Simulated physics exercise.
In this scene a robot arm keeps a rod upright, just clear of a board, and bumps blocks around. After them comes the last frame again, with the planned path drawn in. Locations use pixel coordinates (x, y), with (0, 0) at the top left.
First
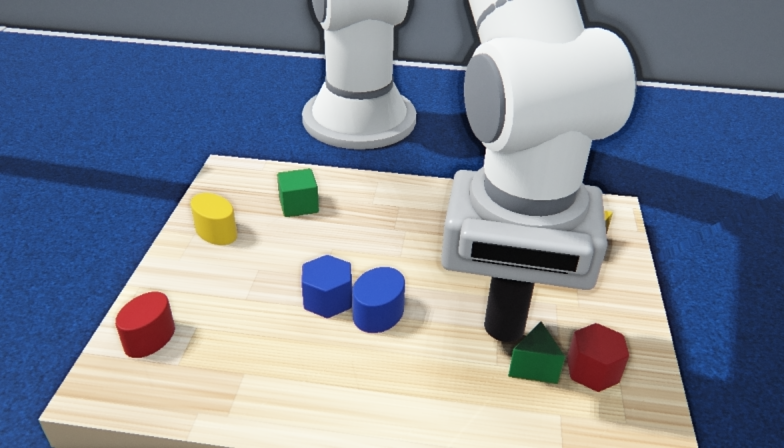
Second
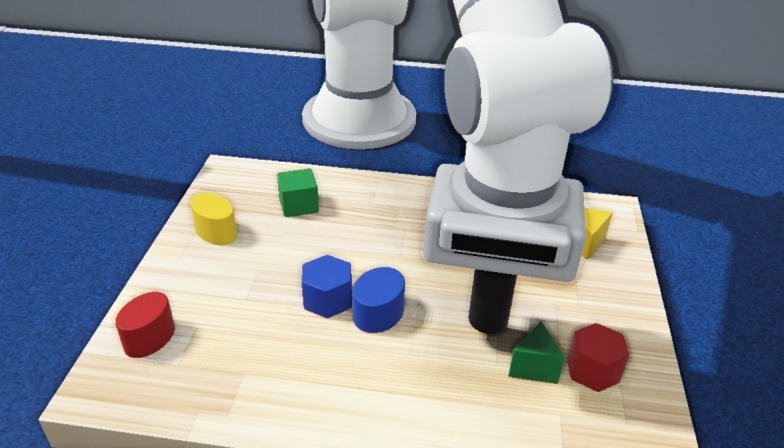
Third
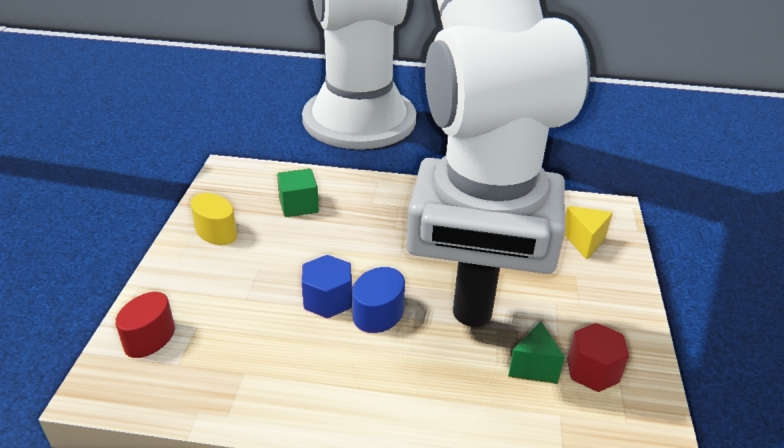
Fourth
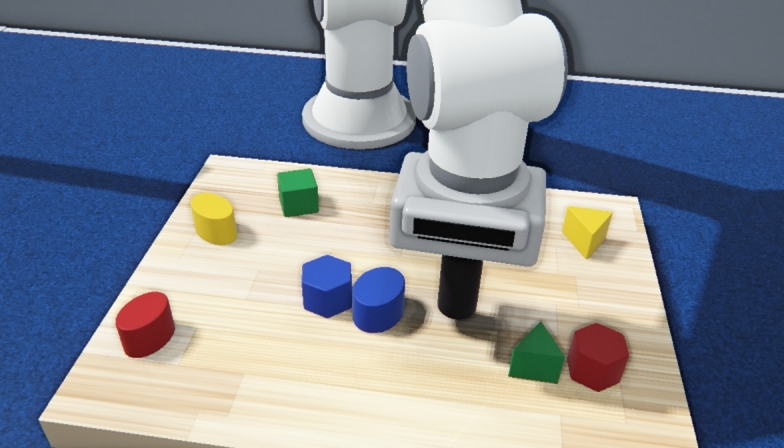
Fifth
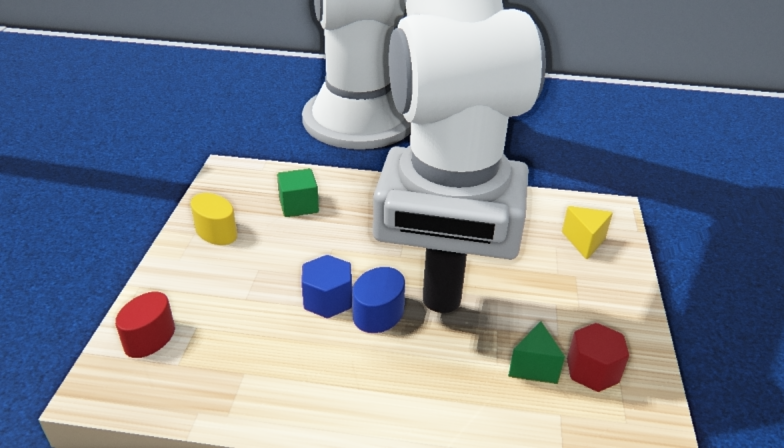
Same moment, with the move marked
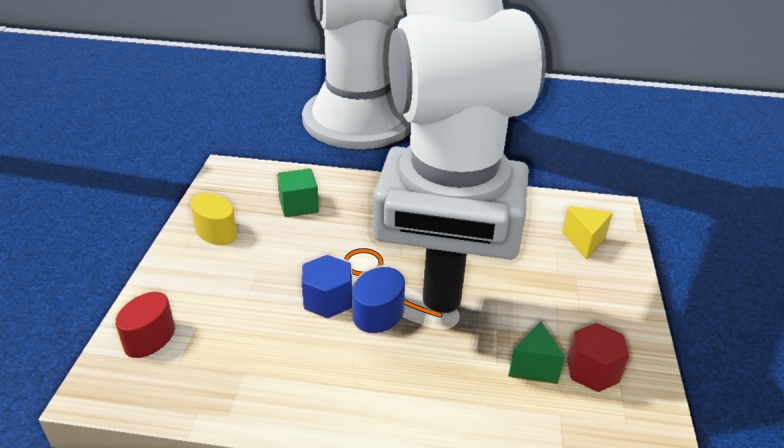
A robot arm holding a black rod moved slowly left across a wooden board, away from a green triangular block and a red one and closer to two blue blocks, while all the blocks stayed still.
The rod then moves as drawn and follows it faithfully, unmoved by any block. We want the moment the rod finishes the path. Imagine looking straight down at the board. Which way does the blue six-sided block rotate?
It ends up turned clockwise.
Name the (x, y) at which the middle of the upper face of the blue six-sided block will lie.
Close to (301, 271).
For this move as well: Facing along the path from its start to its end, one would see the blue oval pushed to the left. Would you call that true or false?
That claim is true.
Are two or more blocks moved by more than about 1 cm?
I expect so.
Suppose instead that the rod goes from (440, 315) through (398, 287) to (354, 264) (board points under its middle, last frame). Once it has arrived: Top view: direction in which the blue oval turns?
From the top: Counterclockwise.
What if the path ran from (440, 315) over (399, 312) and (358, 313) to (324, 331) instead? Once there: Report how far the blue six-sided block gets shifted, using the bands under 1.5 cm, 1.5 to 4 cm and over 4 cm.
Over 4 cm.
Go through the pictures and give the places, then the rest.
Rod tip (504, 327); block tops, blue six-sided block (327, 271); blue oval (379, 285), in the first picture.
Rod (488, 320); blocks unchanged, in the second picture.
Rod (472, 313); blocks unchanged, in the third picture.
Rod (457, 306); blocks unchanged, in the fourth picture.
Rod (442, 300); blue six-sided block (327, 271); blue oval (379, 285), in the fifth picture.
Path on the board, from (440, 315) by way of (406, 302) and (379, 284) to (363, 262).
On the path given first. One third of the way, rod (405, 286); blue six-sided block (318, 271), turned 20° clockwise; blue oval (363, 284), turned 25° anticlockwise.
Two thirds of the way, rod (380, 269); blue six-sided block (301, 271), turned 35° clockwise; blue oval (353, 282), turned 50° anticlockwise.
At the end, rod (363, 247); blue six-sided block (301, 271), turned 35° clockwise; blue oval (353, 282), turned 50° anticlockwise.
